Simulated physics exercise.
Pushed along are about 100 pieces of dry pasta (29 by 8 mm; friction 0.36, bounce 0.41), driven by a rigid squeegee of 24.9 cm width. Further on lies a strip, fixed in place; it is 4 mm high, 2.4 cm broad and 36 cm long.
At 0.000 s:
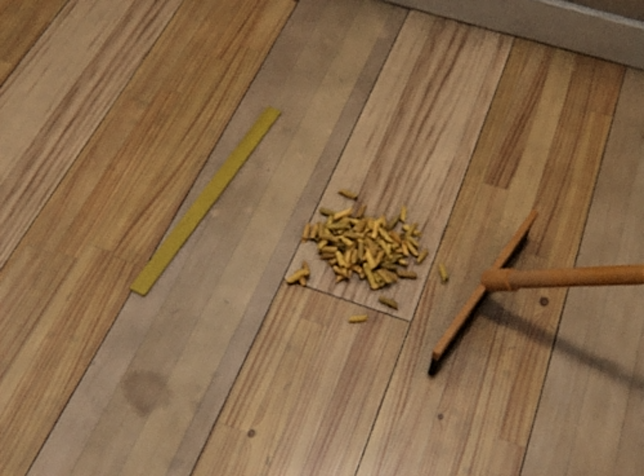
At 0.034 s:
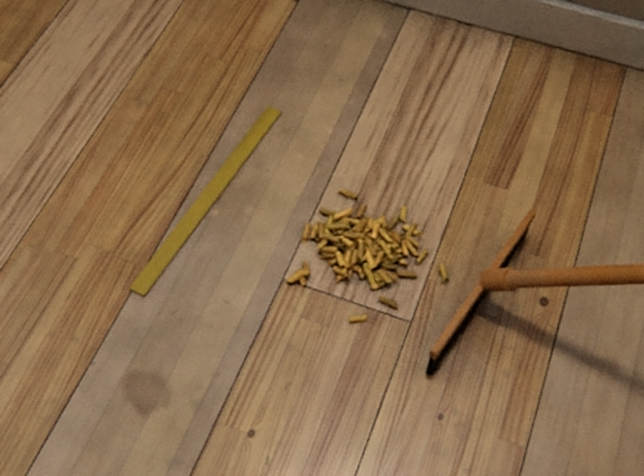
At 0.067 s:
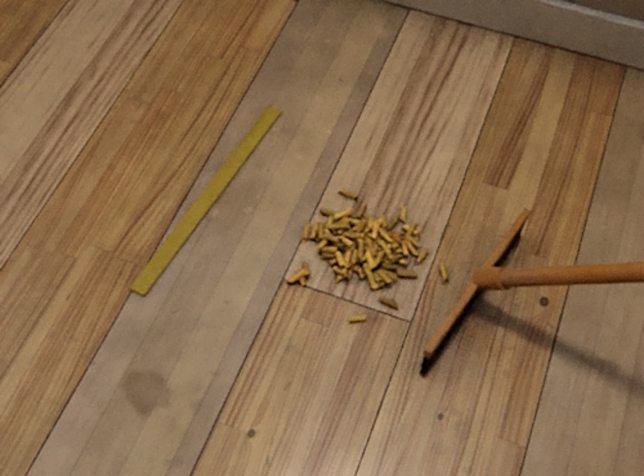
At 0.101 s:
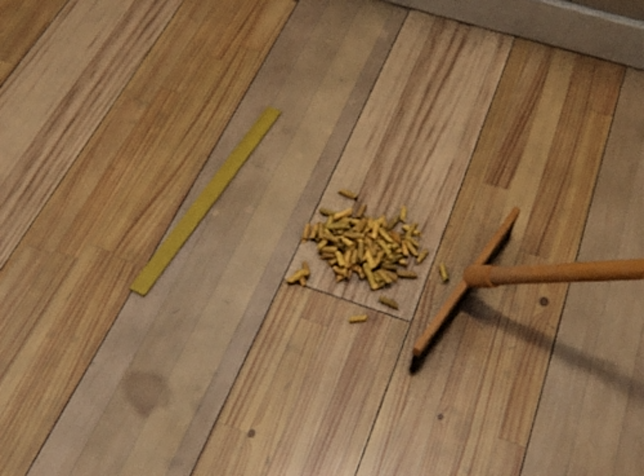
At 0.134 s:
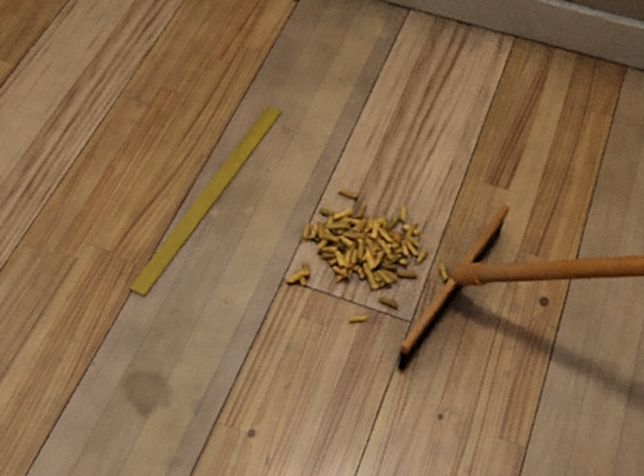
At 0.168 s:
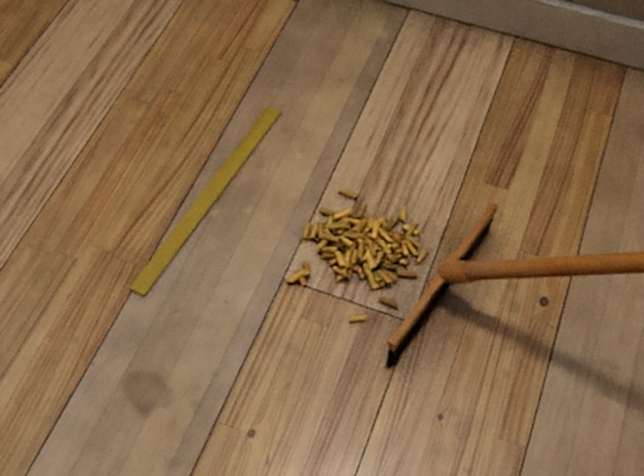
At first, a heap of small yellowish pasta pieces lies on a wooden floor between a flat yellow strip on the left and a long-handled squeegee on the right. The squeegee then slides a short way left, closing most of the gap, while the heap and strip stay still.
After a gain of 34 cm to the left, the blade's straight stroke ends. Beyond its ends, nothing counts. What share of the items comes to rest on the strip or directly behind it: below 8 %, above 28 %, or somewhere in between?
Below 8 %.
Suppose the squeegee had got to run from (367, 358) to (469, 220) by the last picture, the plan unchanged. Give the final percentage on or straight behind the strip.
It ends up over 0.
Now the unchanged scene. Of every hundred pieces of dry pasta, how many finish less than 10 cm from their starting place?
I'd put it at close to 5 percent.
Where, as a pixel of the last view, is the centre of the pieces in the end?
(237, 203).
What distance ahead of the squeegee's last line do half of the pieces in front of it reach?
About 3 cm from the line.
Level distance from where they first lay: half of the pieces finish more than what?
18 cm.
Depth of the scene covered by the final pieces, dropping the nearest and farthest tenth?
It spans about 16 cm.
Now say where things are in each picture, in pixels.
The first picture shows squeegee from (436, 355) to (532, 218); moved 0.0 cm; pieces shifted so far, 0; middle of the spill at (364, 241); strip at (210, 194).
The second picture shows squeegee from (434, 354) to (530, 217); moved 0.3 cm; pieces shifted so far, 0; middle of the spill at (364, 241).
The third picture shows squeegee from (428, 353) to (525, 216); moved 1.0 cm; pieces shifted so far, 0; middle of the spill at (364, 241).
The fourth picture shows squeegee from (417, 351) to (515, 214); moved 2.3 cm; pieces shifted so far, 0; middle of the spill at (364, 241).
The fifth picture shows squeegee from (405, 348) to (504, 212); moved 3.7 cm; pieces shifted so far, 0; middle of the spill at (364, 241).
The sixth picture shows squeegee from (393, 346) to (492, 210); moved 5.3 cm; pieces shifted so far, 0; middle of the spill at (364, 241); strip at (210, 194). Its speed is about 0.45 m/s, heading 9 degrees towards the viewer.
Then, at 0.49 s, squeegee 20 cm from its start, spill 14 cm wide; elsewhere 100 %.
Then, at 0.80 s, squeegee 33 cm from its start, spill 20 cm wide; elsewhere 100 %.
After 1.07 s, squeegee 34 cm from its start, spill 22 cm wide; on or straight behind the strip 5 %, elsewhere 95 %.
At rest (1.7 s), on or straight behind the strip 5 %, elsewhere 95 %.
